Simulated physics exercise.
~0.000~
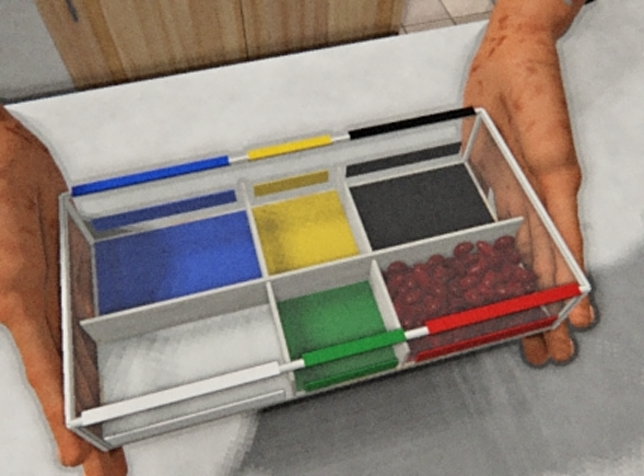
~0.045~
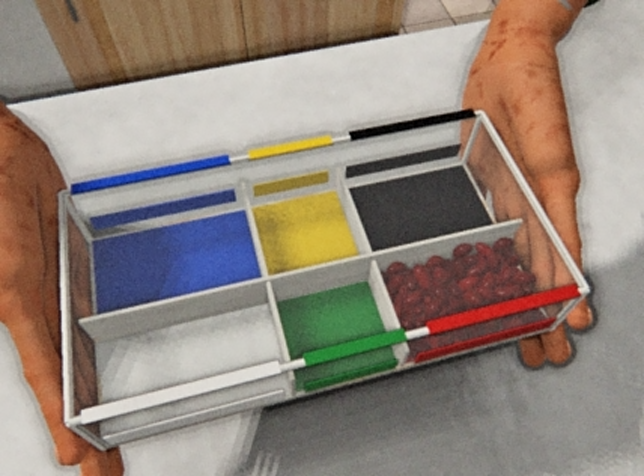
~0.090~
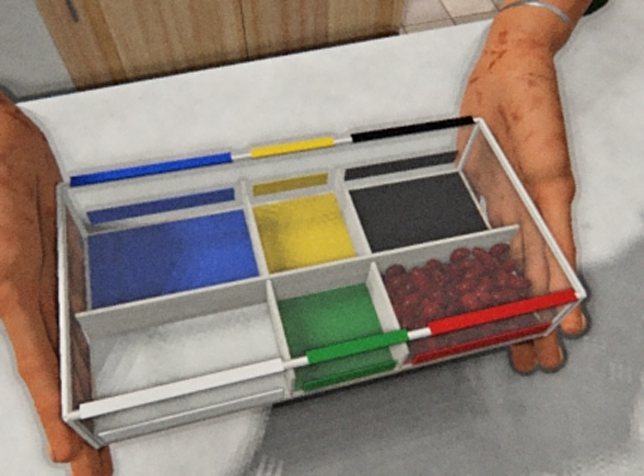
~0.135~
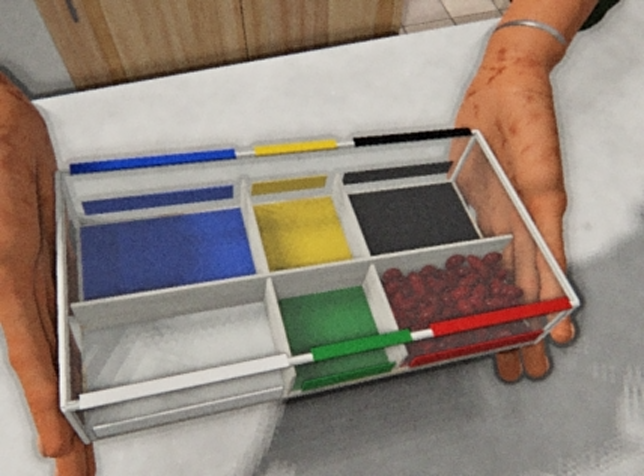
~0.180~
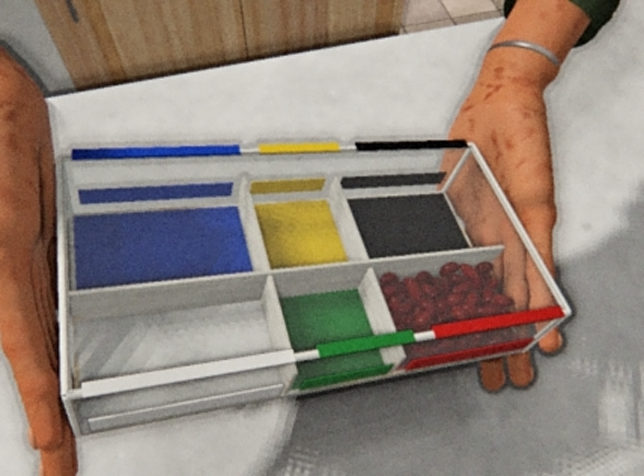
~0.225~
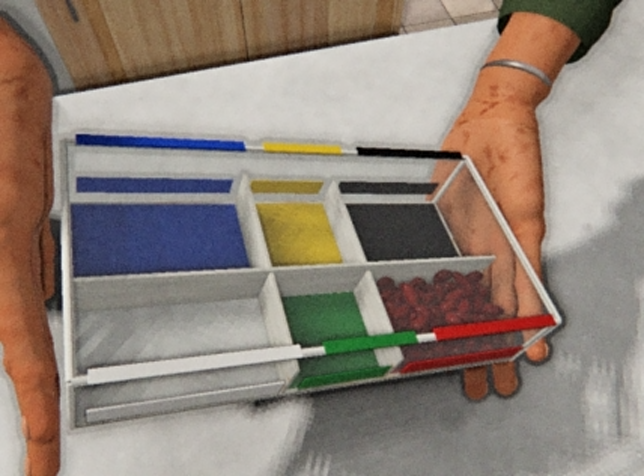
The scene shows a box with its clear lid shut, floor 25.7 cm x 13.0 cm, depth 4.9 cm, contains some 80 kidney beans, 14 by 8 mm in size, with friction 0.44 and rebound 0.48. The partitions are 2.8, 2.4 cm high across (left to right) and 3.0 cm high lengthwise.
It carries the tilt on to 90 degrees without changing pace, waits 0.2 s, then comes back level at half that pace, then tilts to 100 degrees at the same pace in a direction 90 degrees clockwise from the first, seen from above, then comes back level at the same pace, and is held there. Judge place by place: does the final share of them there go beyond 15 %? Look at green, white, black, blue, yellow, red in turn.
Green - stays within; white - stays within; black - stays within; blue - stays within; yellow - stays within; red - goes beyond.
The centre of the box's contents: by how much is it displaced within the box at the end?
Displacement: Some 1.5 cm.
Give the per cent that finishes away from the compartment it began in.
Around 0 in a hundred.
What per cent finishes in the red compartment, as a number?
It works out to around 100 per cent.
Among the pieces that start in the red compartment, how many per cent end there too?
That works out to around 100 per cent.
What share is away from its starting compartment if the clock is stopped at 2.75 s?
Roughly 0 per cent is out of its starting compartment by then.
Then, at 1.60 s, tilt 63 degrees; red 100 %; middle of all pieces near (394, 364).
After 2.75 s, tilt 0 degrees; red 100 %; middle of all pieces near (510, 275).
Then, at 3.81 s, tilt 94 degrees; red 100 %; middle of all pieces near (437, 253).
After 4.82 s, tilt 0 degrees; red 100 %; middle of all pieces near (494, 299).
By 5.5 s all is still; green 0 %, white 0 %, black 0 %, blue 0 %, yellow 0 %, red 100 %.
